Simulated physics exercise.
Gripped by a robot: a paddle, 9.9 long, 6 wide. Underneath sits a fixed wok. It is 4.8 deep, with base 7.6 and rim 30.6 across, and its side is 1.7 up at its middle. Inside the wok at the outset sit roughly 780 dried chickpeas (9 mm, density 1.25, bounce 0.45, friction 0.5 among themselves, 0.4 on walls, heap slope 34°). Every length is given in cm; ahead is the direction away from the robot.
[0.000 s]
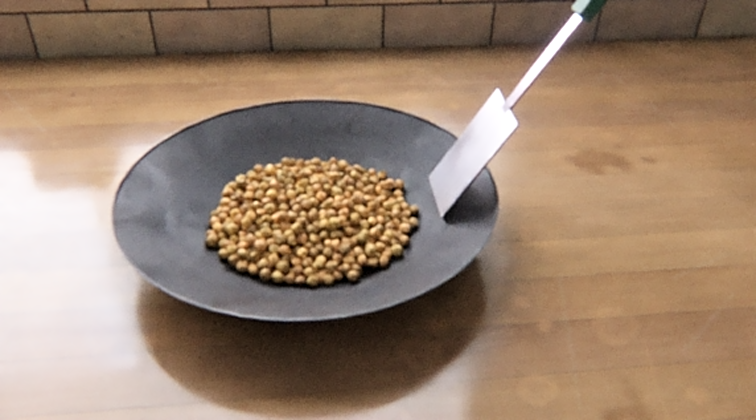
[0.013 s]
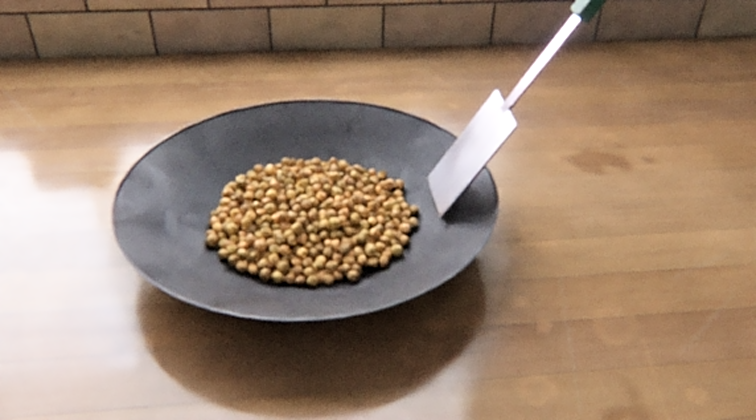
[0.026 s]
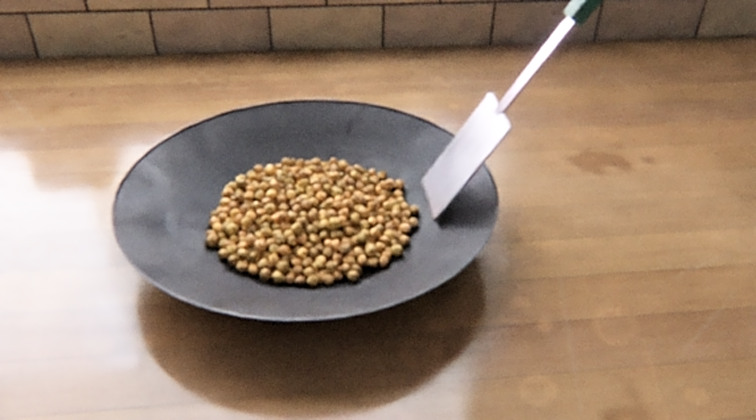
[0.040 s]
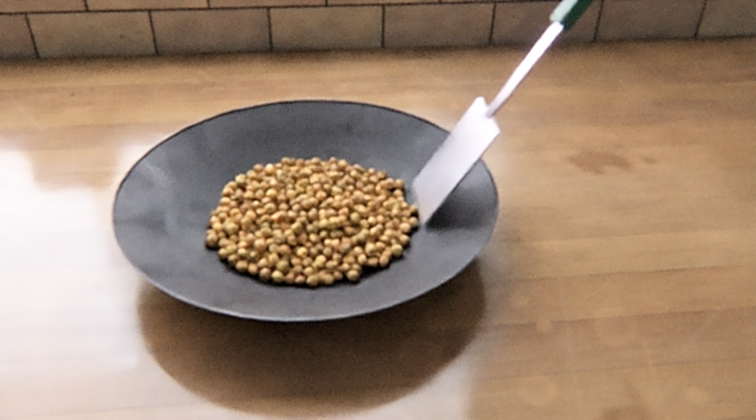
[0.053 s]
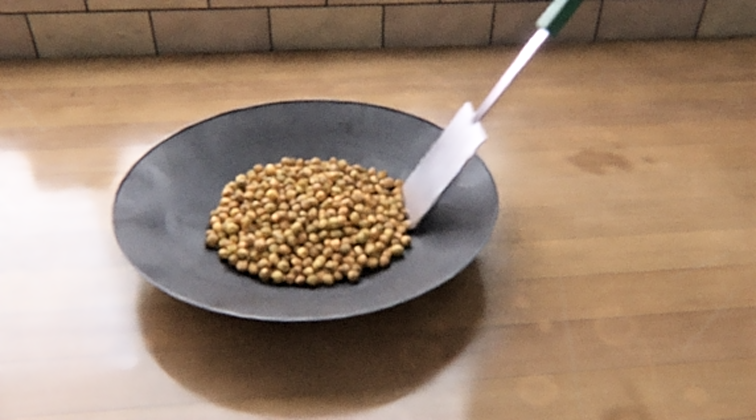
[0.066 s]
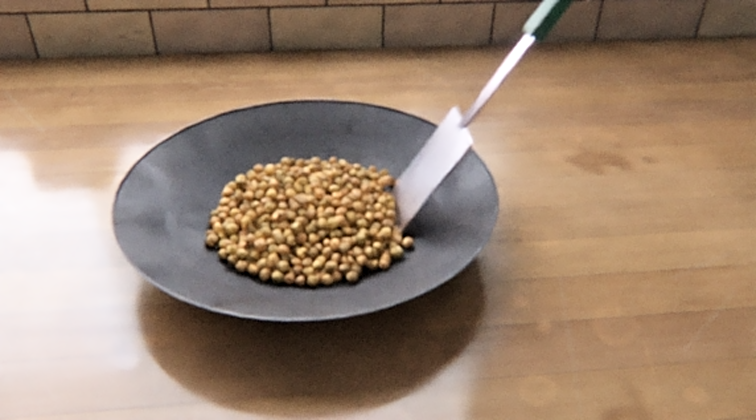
A flat metal spatula with a green handle starts at the right side of a dark, shallow wok holding a heap of dried chickpeas on a wooden counter. It slides a short way left to the heap's right edge, then presses slightly into it, shifting a few chickpeas there.
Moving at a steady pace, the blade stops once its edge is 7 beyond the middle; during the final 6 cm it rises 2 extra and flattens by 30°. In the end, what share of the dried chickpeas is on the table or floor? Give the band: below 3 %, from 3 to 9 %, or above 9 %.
Below 3 %.
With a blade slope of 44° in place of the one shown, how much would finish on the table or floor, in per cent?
My guess is close to 0 per cent.
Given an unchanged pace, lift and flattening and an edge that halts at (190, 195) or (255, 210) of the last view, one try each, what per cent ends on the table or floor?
First try roughly 10 percent, second roughly 0 percent.
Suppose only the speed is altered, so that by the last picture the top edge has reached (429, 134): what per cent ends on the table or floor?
Some 20 per cent.
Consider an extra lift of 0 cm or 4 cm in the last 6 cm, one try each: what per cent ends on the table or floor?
Some 0 and 5 per cent.
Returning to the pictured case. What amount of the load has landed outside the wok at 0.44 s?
Roughly 0 percent of it.
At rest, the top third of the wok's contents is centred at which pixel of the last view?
Close to pixel (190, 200).
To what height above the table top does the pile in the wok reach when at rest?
About 6.0 centimetres.
After 0.13 s, sloping 58°, highest piece 5 above the table; 785 in the wok.
After 0.20 s, sloping 48°, highest piece 8 above the table; 785 in the wok.
After 0.44 s, sloping 28°, highest piece 6 above the table; 778 in the wok, 6 on the table or floor, 1 on the blade or in flight.
After 1.49 s, sloping 28°, highest piece 5 above the table; 777 in the wok, 8 on the table or floor.
At rest, 777 in the wok, 8 on the table or floor. That is 1 % on the table or floor.
